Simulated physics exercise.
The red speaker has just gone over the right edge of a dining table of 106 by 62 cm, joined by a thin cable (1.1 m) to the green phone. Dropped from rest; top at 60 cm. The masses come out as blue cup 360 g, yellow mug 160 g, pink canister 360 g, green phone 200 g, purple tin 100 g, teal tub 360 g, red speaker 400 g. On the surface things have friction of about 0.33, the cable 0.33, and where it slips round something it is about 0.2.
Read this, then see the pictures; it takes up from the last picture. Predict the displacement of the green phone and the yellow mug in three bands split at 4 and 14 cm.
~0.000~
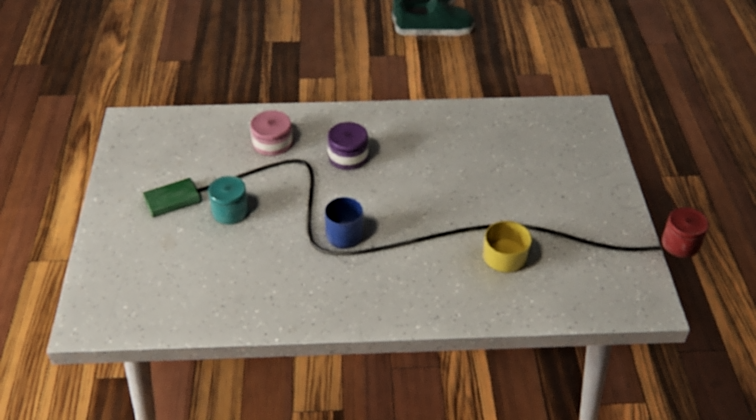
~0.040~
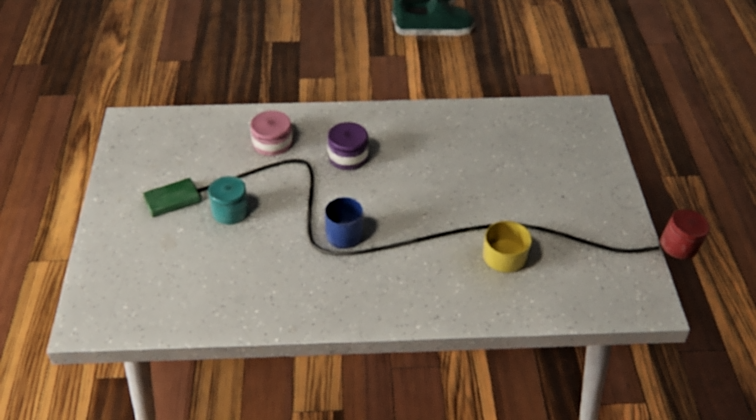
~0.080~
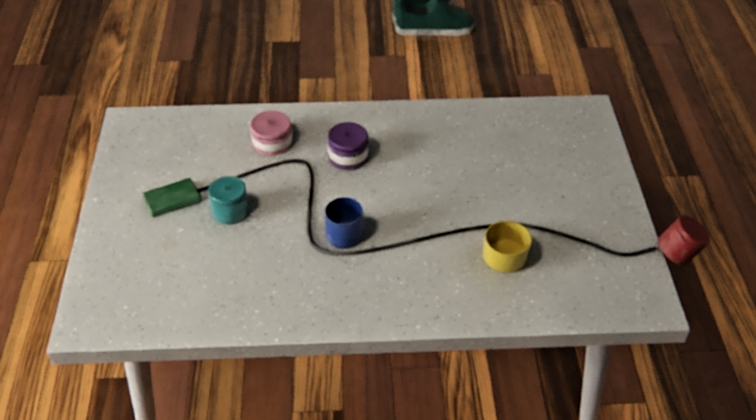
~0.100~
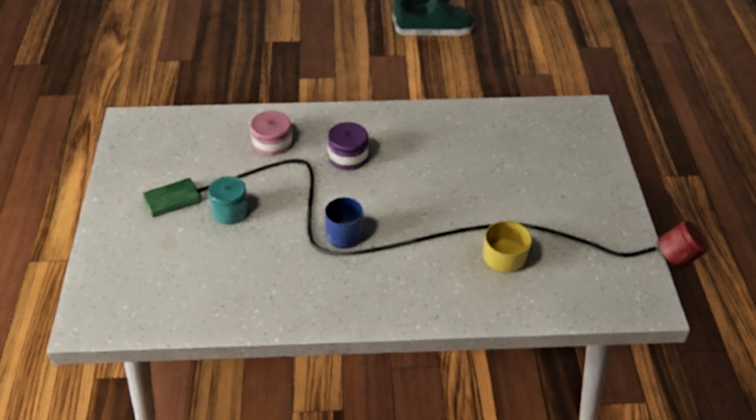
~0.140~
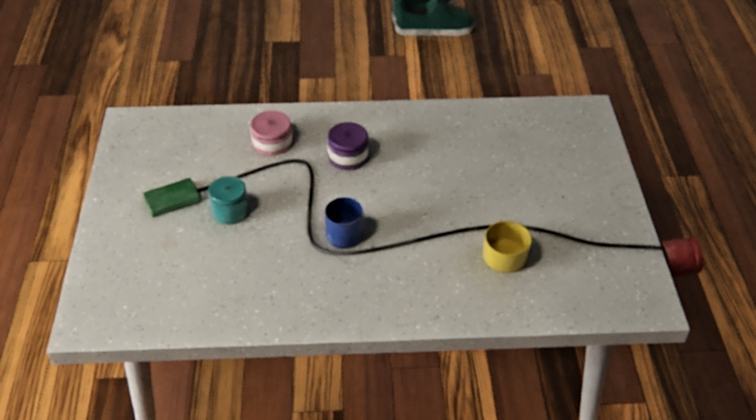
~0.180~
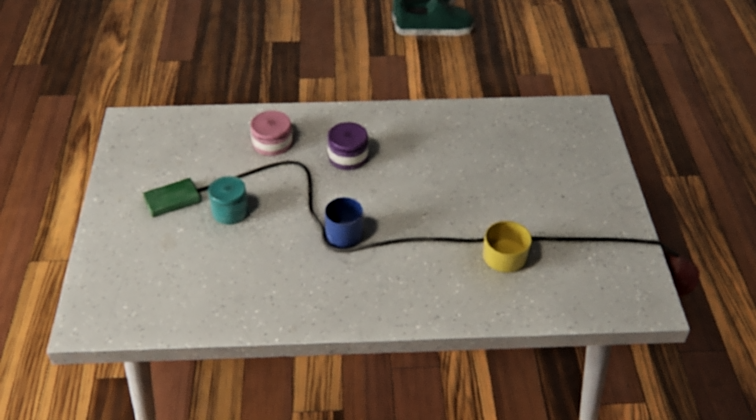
Result: Honestly the green phone finishes nowhere near its start, honestly the yellow mug finishes right next to its start.
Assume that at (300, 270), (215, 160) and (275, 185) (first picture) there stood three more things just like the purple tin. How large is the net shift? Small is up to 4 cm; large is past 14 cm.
The first would move just a bit, the second just a bit, the third a long way.
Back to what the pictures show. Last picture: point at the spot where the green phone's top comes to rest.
Rest point, last frame: Approx. (335, 224).
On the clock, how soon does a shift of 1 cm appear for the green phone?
For the green phone, around 0.30 seconds.
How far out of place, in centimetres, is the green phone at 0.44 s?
Green phone: Roughly 10 cm.
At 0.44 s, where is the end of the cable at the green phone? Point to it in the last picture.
At about pixel (247, 204).
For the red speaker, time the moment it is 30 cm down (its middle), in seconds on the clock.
At about 0.34 s.
At 0.4 s, the cable's tail end at (247, 204); green phone 10 cm off its start, red speaker over the edge, teal tub 5 cm off its start.
At 0.7 s, the cable's tail end at (327, 214); green phone 25 cm off its start, red speaker over the edge, teal tub 6 cm off its start.
At 0.9 s, the cable's tail end at (359, 238); green phone 32 cm off its start at (335, 224), red speaker over the edge, blue cup 8 cm off its start at (375, 187).
At 1.2 s, the cable's tail end at (359, 238); green phone 32 cm off its start, red speaker over the edge, blue cup 8 cm off its start.
At 2.4 s, the cable's tail end at (359, 238); green phone 32 cm off its start at (335, 224), yellow mug 1 cm off its start at (509, 240), red speaker over the edge, blue cup 8 cm off its start at (375, 187).
